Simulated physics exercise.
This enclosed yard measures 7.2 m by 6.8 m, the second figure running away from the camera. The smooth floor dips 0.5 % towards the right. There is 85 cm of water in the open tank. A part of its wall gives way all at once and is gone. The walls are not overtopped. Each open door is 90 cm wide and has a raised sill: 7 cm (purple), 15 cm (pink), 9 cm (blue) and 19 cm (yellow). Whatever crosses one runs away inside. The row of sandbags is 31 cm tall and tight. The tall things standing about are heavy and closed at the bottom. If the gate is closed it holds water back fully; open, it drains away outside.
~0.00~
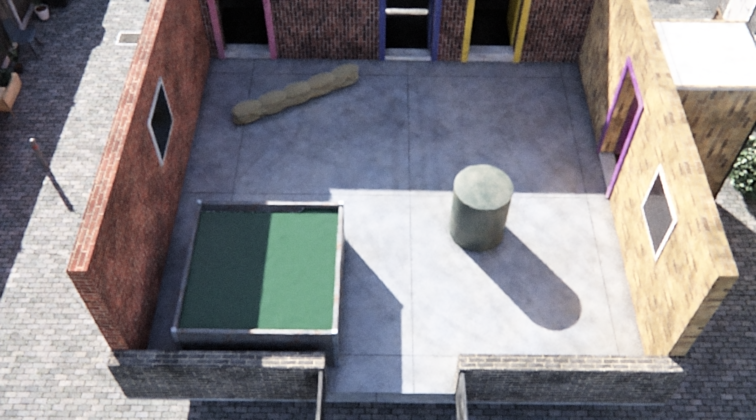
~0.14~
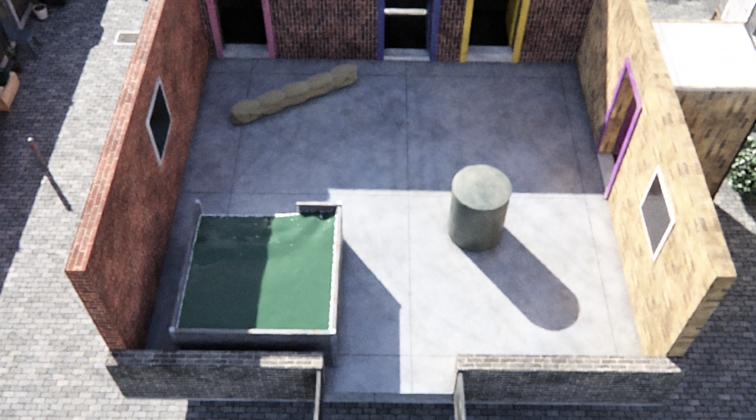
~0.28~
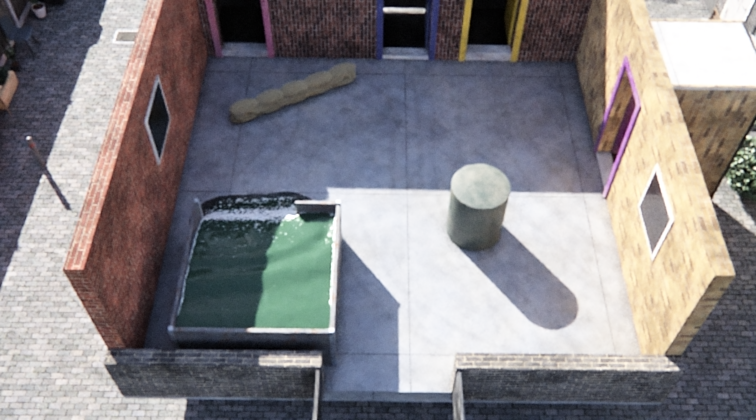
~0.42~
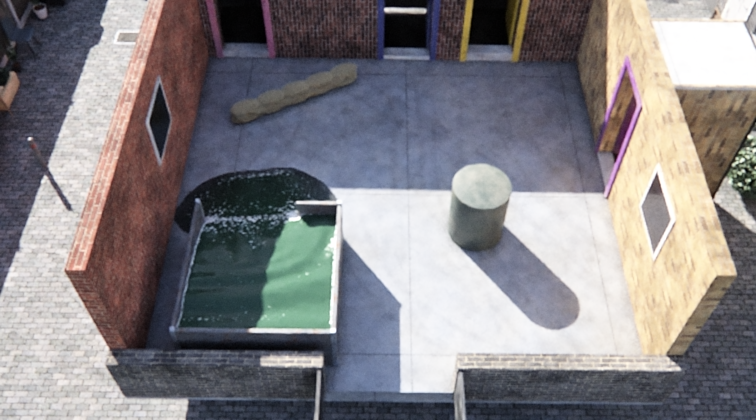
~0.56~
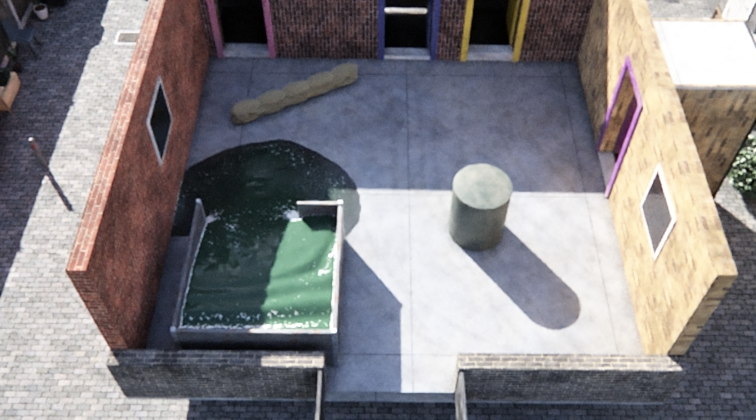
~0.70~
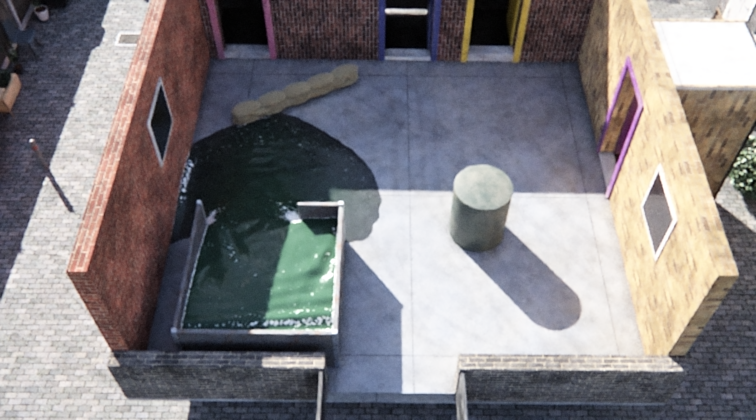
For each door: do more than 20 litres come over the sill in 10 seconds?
The water let in: At the purple door it goes over the limit; at the pink door it passes the limit; at the blue door it goes over the limit; at the yellow door it stays under the limit.
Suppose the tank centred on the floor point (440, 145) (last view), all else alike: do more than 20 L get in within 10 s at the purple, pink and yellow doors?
Against that limit: Purple under, pink not over, yellow under.
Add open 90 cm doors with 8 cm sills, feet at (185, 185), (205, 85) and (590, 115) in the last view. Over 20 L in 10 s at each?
In that order: Over, over, above.
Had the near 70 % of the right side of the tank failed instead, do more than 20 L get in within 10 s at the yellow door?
Against that limit: Yellow below.
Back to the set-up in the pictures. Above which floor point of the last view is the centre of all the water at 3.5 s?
At about (322, 169).
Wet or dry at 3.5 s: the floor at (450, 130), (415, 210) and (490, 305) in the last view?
In that order: Under water, not reached, dry.
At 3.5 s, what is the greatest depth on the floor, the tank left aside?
About 36 cm.
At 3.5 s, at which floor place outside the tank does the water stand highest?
At about (569, 73).
After 1.4 s water covers 30 % of the floor and is deepest (44 cm) near (256, 122); purple door not reached, pink door not reached, blue door not reached, yellow door not reached.
After 2.2 s water covers 40 % of the floor and is deepest (48 cm) near (210, 62); purple door not reached, pink door 35 cm at the sill, 48 L in, blue door 8 cm at the sill, 8 L in, yellow door 5 cm at the sill, 0 L in.
After 3.5 s water covers 50 % of the floor and is deepest (36 cm) near (569, 73); purple door not reached, pink door 28 cm at the sill, 226 L in, blue door 14 cm at the sill, 55 L in, yellow door 16 cm at the sill, 0 L in.
After 6.0 s water covers 75 % of the floor and is deepest (24 cm) near (549, 66); purple door 11 cm at the sill, 7 L in, pink door 16 cm at the sill, 286 L in, blue door 10 cm at the sill, 69 L in, yellow door 10 cm at the sill, 0 L in.
After 10.0 s water covers 90 % of the floor and is deepest (18 cm) near (636, 324); purple door 10 cm at the sill, 40 L in, pink door 10 cm at the sill, 288 L in, blue door 5 cm at the sill, 71 L in, yellow door 12 cm at the sill, 0 L in.
